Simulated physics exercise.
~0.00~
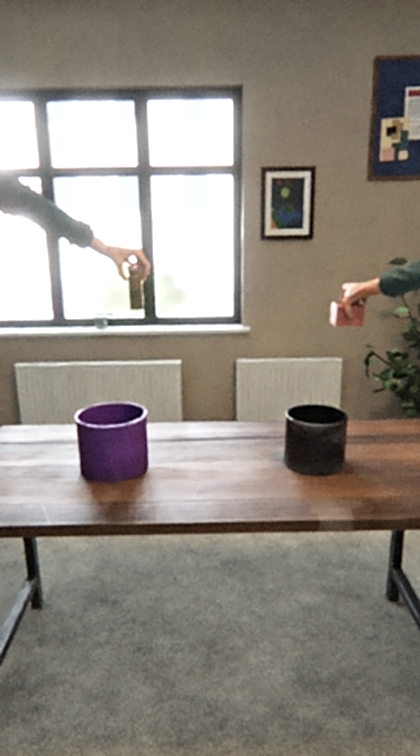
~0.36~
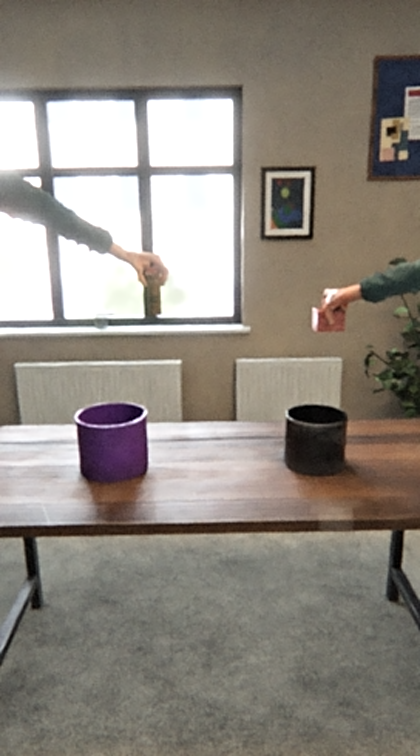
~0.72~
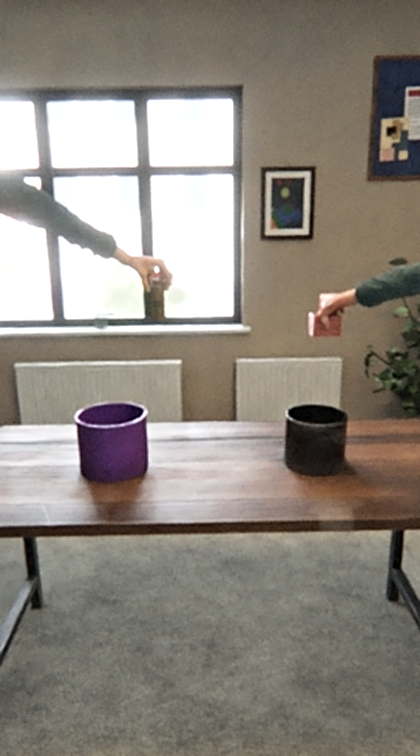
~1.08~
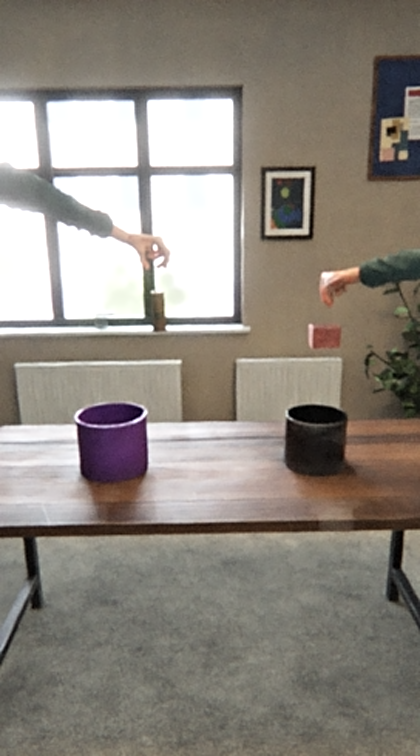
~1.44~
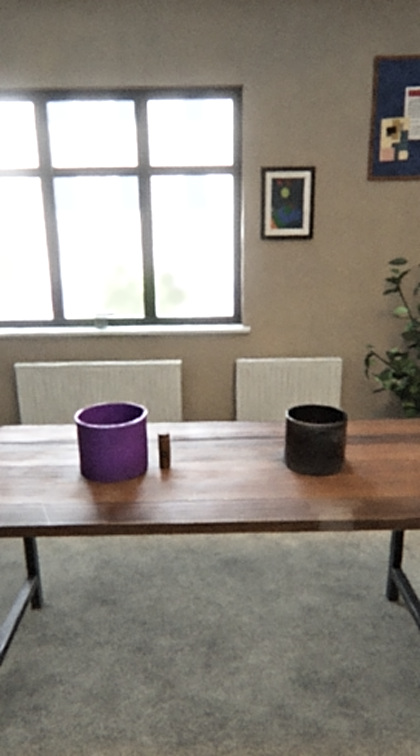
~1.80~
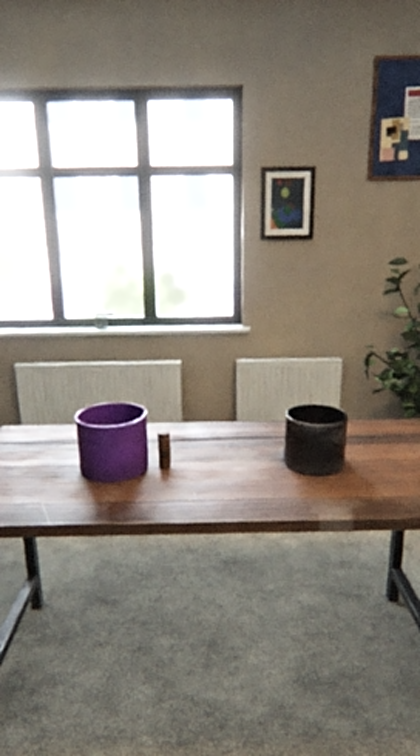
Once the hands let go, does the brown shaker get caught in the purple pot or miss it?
The brown shaker misses the purple pot and ends up standing on the table just to its right, while the red block is caught by the black bucket.
Two hands drop a brown shaker beside the purple pot and a red block into the black bucket.
